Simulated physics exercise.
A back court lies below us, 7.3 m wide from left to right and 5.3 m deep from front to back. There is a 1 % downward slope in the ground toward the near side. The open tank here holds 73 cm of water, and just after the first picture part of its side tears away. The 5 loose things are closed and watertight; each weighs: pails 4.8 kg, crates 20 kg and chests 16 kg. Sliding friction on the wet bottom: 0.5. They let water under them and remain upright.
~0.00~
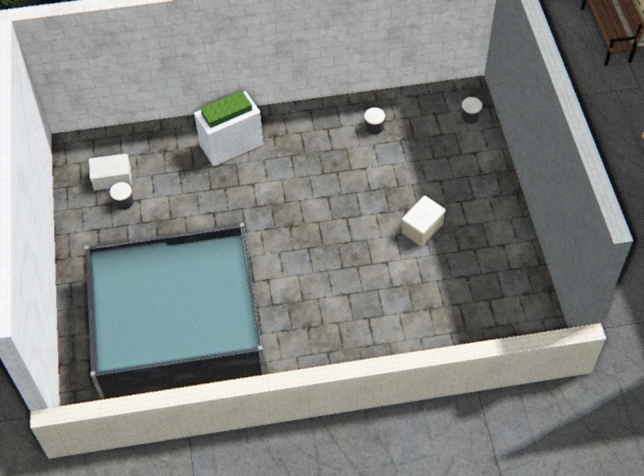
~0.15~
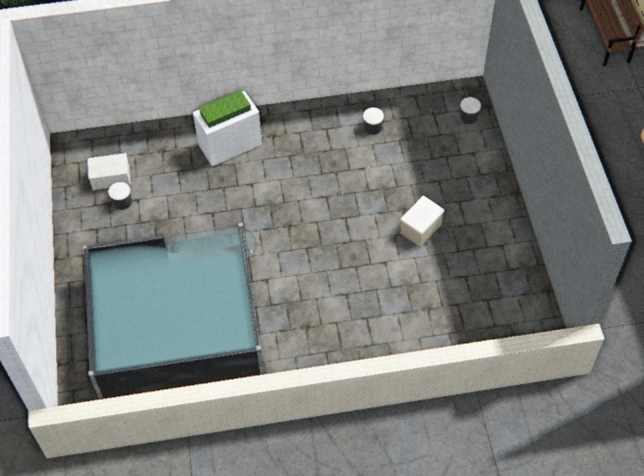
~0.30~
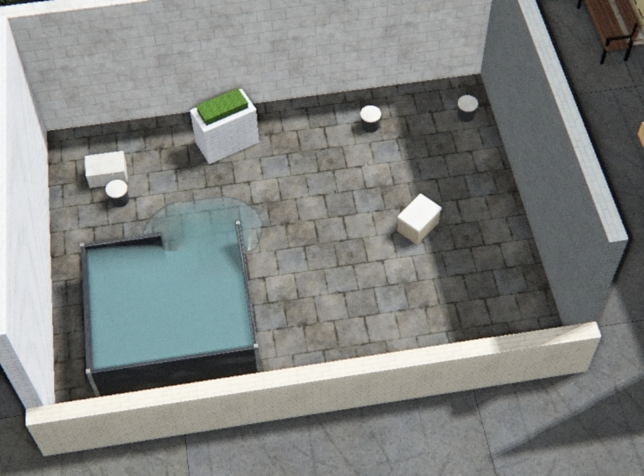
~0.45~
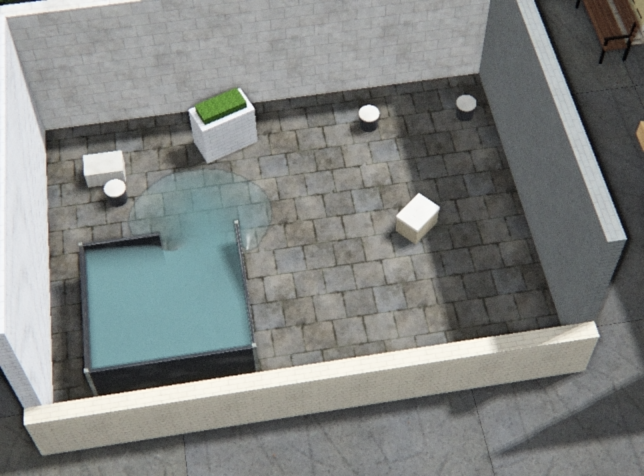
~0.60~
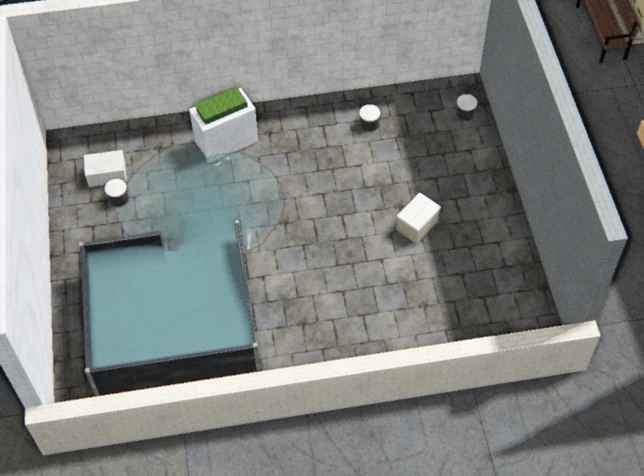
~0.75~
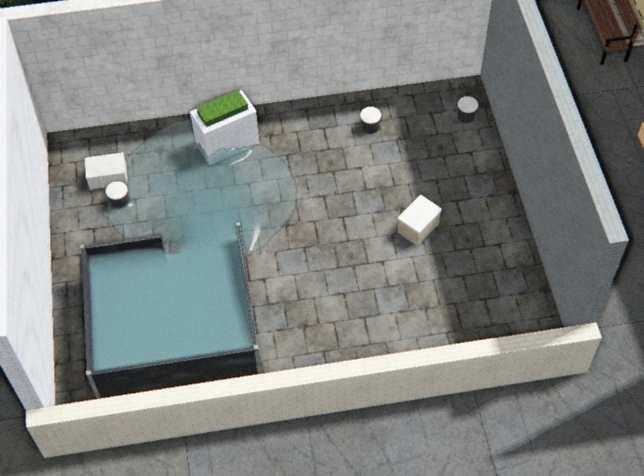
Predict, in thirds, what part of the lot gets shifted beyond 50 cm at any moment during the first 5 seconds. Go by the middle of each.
I expect the share moved that far will be two thirds or over.
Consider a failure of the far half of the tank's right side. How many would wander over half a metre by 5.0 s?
Count: 3.
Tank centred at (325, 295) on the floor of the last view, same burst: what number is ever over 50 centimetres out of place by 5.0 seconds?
Result: 2.
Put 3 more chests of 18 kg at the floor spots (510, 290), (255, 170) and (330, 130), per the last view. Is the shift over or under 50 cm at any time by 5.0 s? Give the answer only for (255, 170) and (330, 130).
Well, in turn they are above that and above that.
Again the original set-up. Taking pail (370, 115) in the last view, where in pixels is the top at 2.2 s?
About pixel (427, 102).
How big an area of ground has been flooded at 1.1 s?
At that time the wet patch spans about 11.5 m2.
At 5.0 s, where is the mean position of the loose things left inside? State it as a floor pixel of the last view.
About (338, 255).
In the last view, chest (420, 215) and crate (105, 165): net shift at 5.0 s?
0 cm and 140 cm.
After 1.1 s 0 of 5 are over 50 cm from their spots; 0 afloat.
After 2.2 s 1 of 5 are over 50 cm from their spots; 0 afloat.
After 3.5 s 2 of 5 are over 50 cm from their spots; 2 afloat.
After 5.0 s 4 of 5 are over 50 cm from their spots, and 4 have been at some point; 2 afloat.
